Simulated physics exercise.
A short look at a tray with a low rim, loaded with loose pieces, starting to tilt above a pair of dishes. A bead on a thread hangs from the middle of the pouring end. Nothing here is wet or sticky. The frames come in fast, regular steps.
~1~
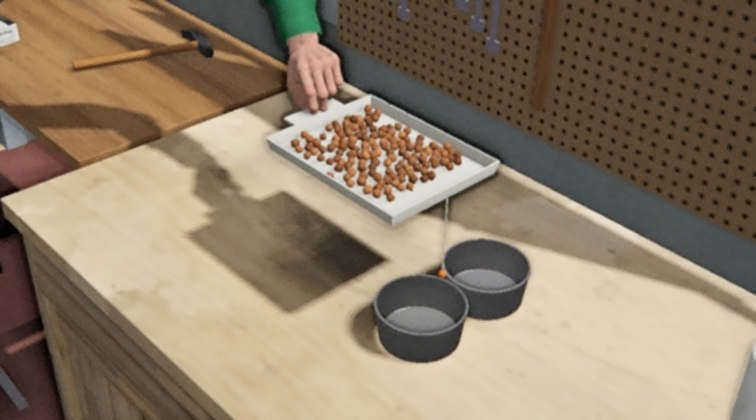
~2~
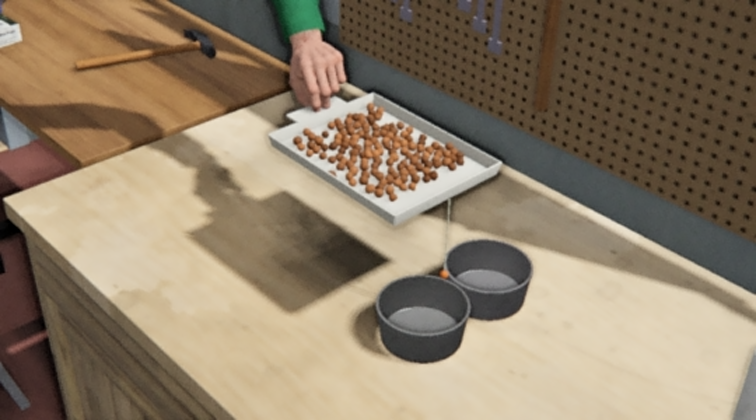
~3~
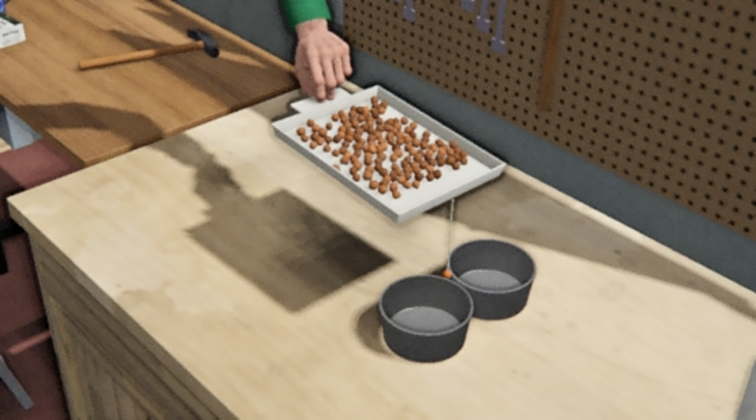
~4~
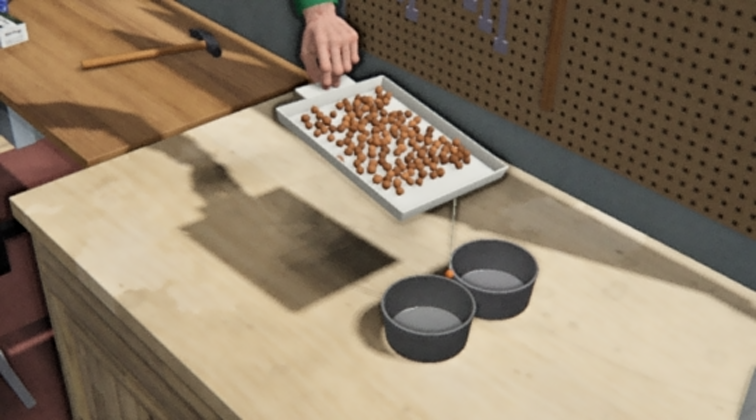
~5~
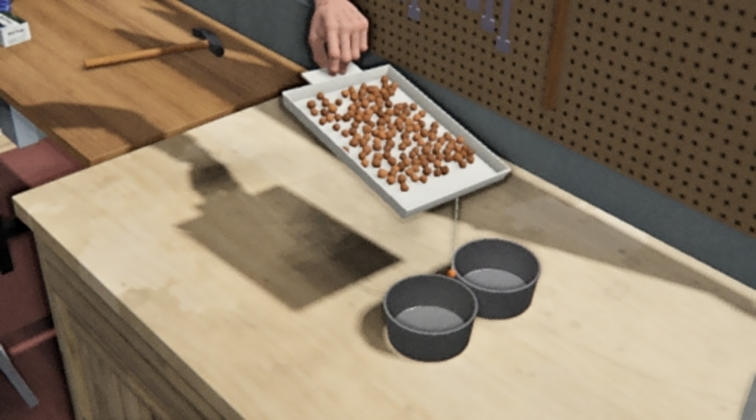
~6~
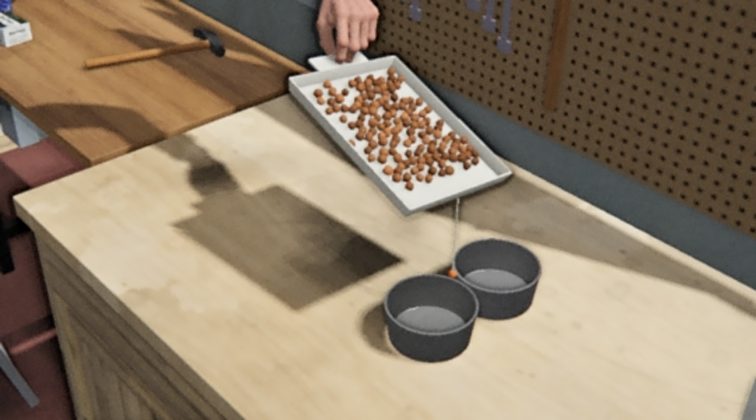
On a wooden workbench beside a pegboard wall, a hand holds a shallow white tray of hazelnuts above two dark round dishes, then gradually raises the handle end, tilting the tray toward its lower right corner.
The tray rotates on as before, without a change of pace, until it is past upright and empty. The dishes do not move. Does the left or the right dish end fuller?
The right-hand dish gets more.
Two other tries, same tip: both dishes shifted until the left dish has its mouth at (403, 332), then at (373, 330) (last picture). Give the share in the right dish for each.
First some 30, then 0 per cent.
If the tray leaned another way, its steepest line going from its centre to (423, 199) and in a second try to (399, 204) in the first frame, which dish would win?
First the dish on the left, then the dish on the left.
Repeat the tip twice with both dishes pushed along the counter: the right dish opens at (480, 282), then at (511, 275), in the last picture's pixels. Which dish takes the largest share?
The first try: The right dish. The second: The right one.
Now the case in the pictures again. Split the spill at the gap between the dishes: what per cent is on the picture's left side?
It comes to 10 per cent or so.
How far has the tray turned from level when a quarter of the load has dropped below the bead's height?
Around 105° of tilt.
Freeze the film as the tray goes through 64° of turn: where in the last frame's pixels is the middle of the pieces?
Roughly at (467, 147).
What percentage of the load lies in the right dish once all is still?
About 80 per cent.
Shortly afterwards, tray tipped steeply; all but a few on the tray; only a few in the right dish; only a few in the air.
Next, tray tipped past a quarter turn; near half on the tray; near a quarter in the right dish; only a few outside both; near a quarter in the air.
Some moments later, tray tipped past a quarter turn; only a few in the left dish; the bulk in the right dish; near a quarter outside both.
In the end, tray tipped past a quarter turn; only a few in the left dish; the bulk in the right dish; near a quarter outside both.
